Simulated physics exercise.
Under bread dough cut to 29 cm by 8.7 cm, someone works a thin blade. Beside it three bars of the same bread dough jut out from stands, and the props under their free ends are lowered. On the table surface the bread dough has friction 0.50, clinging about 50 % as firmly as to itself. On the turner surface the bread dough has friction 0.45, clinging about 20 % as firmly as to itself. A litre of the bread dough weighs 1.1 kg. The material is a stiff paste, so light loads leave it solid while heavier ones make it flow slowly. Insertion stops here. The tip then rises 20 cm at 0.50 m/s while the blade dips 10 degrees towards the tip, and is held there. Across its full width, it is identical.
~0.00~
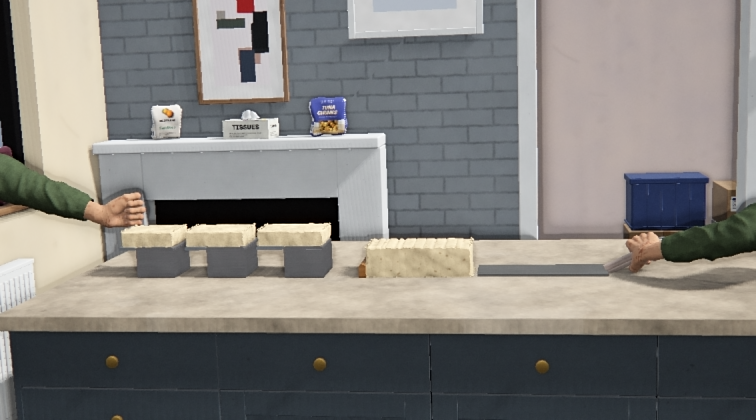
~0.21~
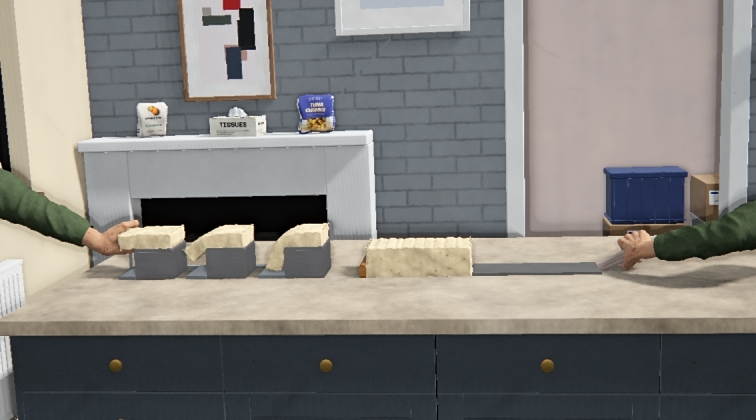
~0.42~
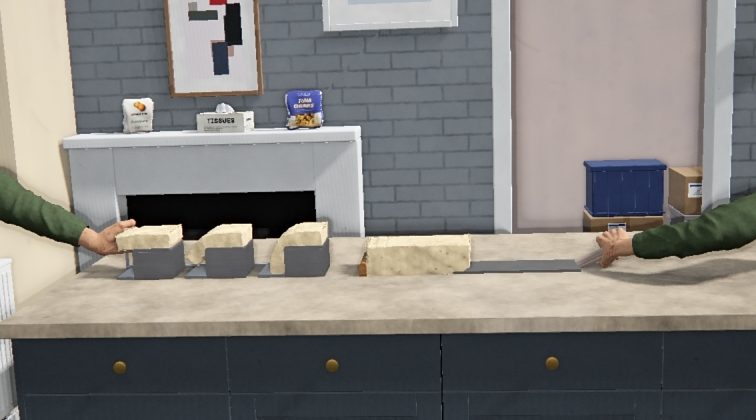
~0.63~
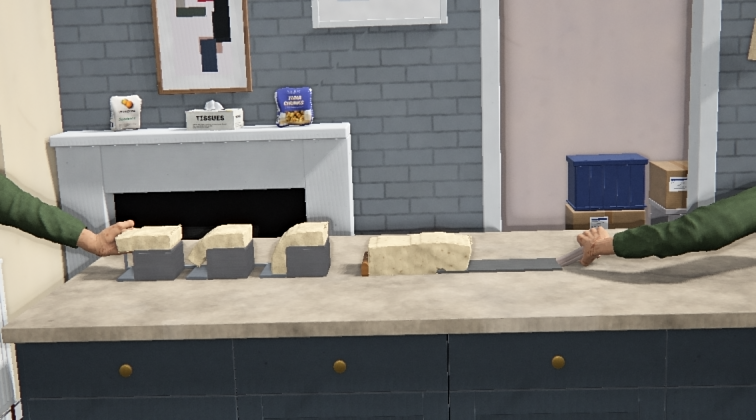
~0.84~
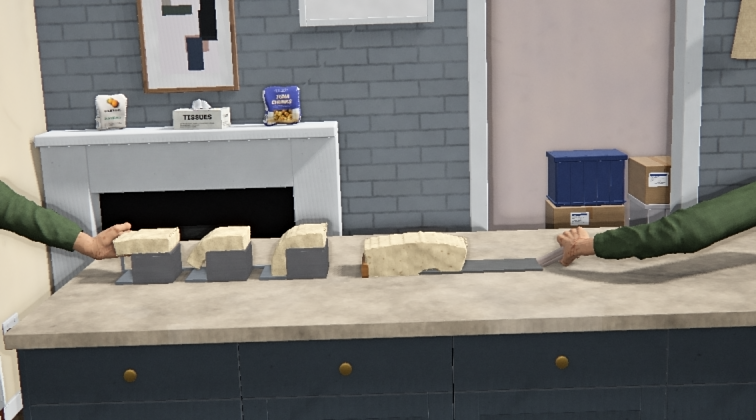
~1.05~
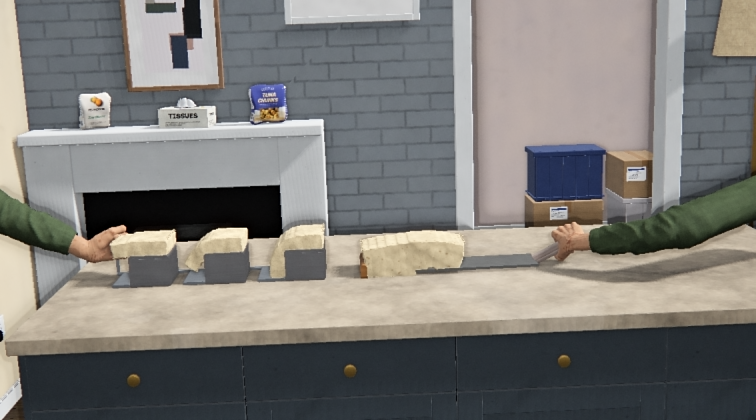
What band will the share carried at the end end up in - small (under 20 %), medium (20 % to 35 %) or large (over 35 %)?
It ends up in the large band.
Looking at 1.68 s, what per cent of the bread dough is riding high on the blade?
Share noted: Around 45 %.
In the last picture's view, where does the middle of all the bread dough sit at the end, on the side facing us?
Position: About (411, 229).
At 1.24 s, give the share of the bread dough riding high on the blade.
Some 35 per cent.
By 1.24 s, the tip is 10 cm up.
By 1.46 s, the tip is 20 cm up and 47 % is riding high on the blade.
By 1.68 s, the tip is 20 cm up and 47 % is riding high on the blade.
By 1.91 s, the tip is 20 cm up and 47 % is riding high on the blade.
By 2.30 s, at the end, the tip is 20 cm up and 47 % is riding high on the blade.
